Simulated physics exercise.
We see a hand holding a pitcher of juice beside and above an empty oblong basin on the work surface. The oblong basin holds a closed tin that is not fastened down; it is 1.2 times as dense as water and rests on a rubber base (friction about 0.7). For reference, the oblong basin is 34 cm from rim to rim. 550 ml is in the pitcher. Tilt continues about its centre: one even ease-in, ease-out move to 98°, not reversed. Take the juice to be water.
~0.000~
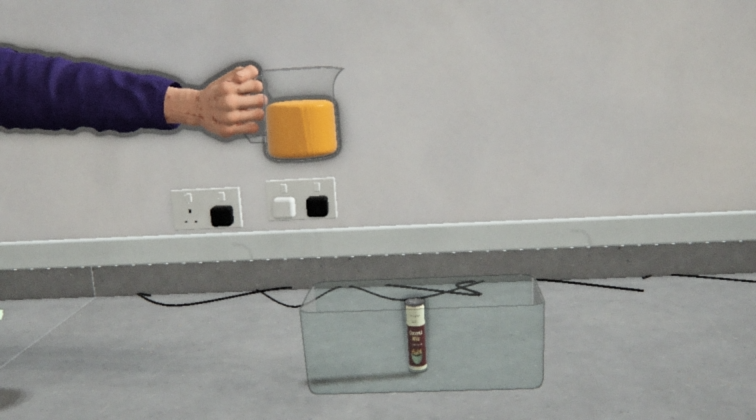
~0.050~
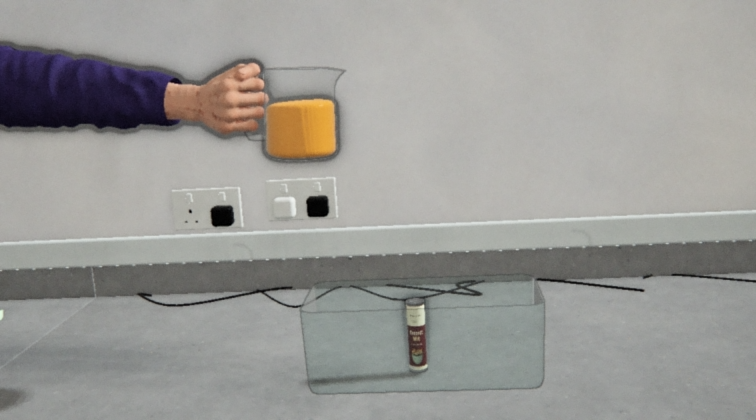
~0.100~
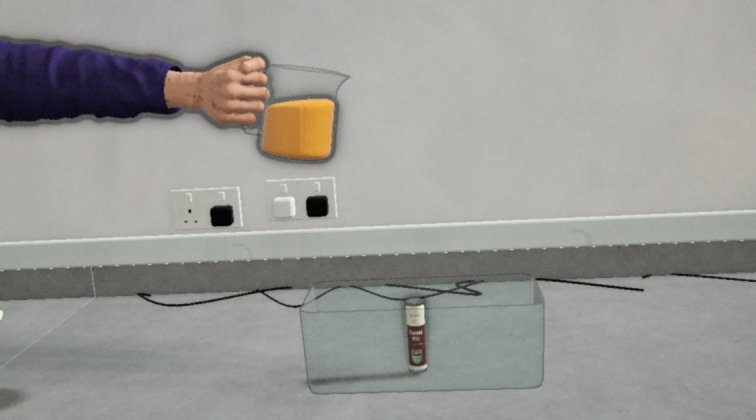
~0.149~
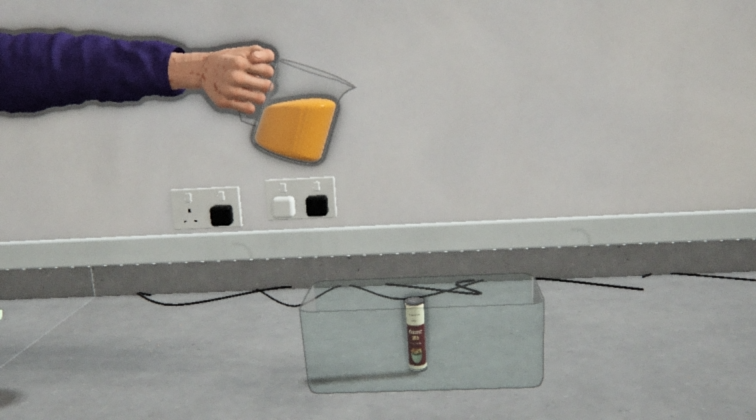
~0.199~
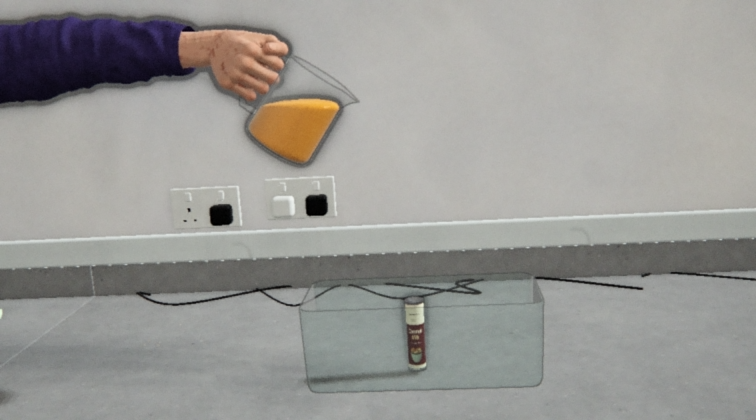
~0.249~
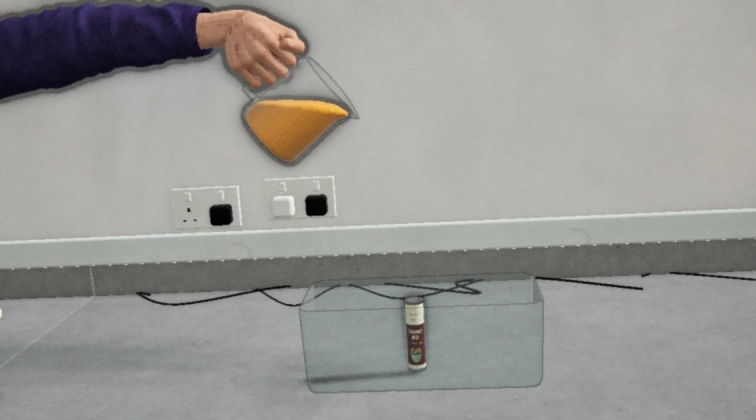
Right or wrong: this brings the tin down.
Wrong, the tin stays up.
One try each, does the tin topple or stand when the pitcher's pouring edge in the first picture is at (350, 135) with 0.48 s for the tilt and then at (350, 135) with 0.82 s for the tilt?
The tin overturns the first time and overturns the second time.
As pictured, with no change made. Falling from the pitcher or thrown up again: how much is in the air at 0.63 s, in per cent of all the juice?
About 40 per cent.
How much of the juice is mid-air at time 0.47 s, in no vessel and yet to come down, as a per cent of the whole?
Near 32 per cent at that moment.
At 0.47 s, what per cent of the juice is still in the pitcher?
Around 68 in a hundred.
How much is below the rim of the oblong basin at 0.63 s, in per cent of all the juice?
Roughly 30 %.
Then, 0.47 s in, the tilt is 98° and 67 per cent is still to pour; the tin stands where it began.
Then, 0.63 s in, the tilt is 98° and 29 per cent is still to pour; the tin stands where it began.
Then, 0.80 s in, the tilt is 98° and 13 per cent is still to pour; the tin stands where it began.
Then, 0.98 s in, the tilt is 98° and 6 per cent is still to pour; the tin stands where it began.
Finally, the tin stands where it began.
